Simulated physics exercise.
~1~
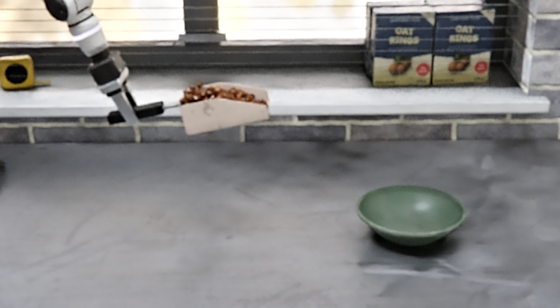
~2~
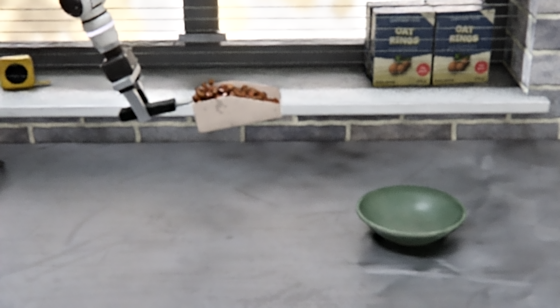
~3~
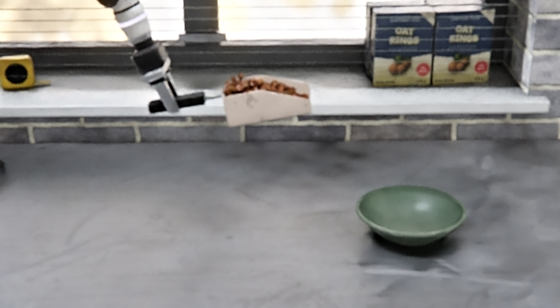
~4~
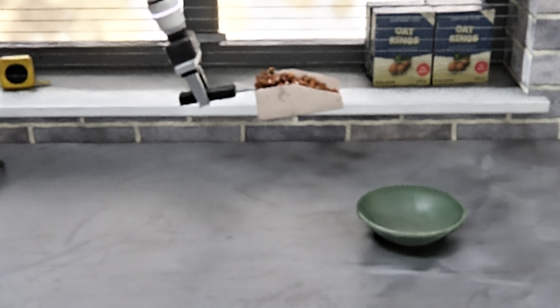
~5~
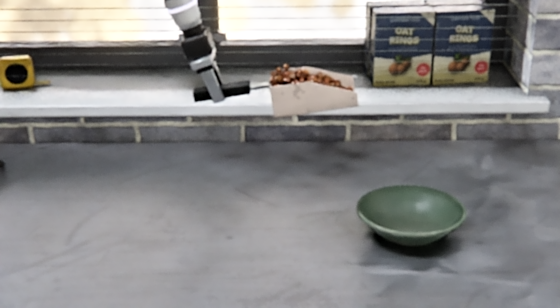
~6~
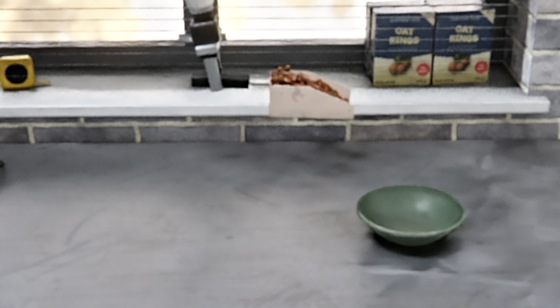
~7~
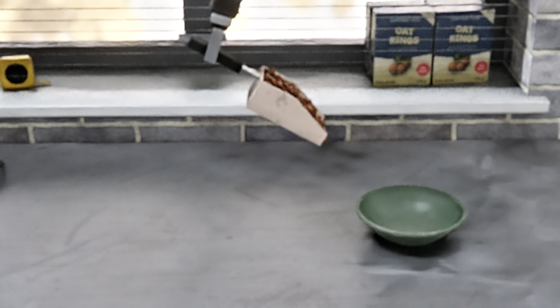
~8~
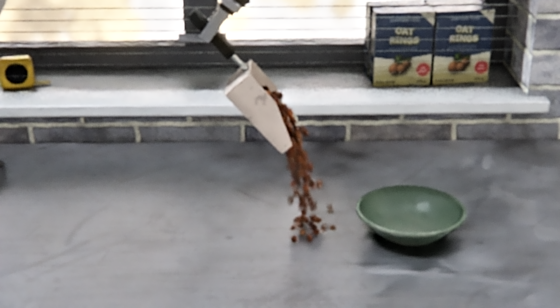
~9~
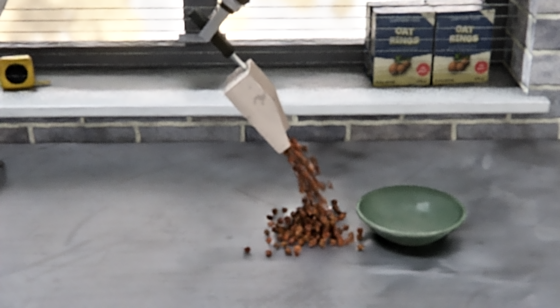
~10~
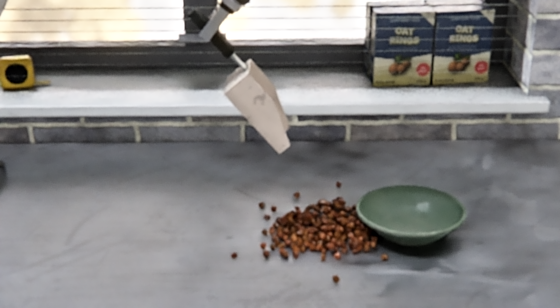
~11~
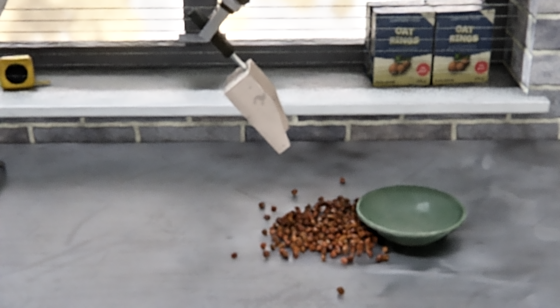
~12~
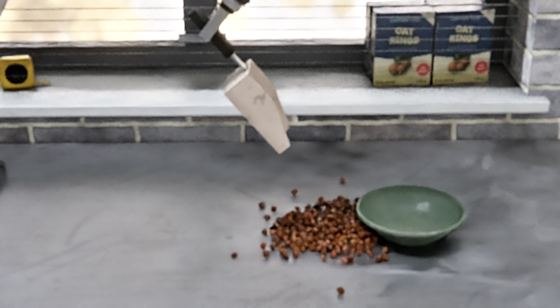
Robot arm carrying a scoop of brown pellets rightward, then tipping them onto the grey table beside an empty green bowl.
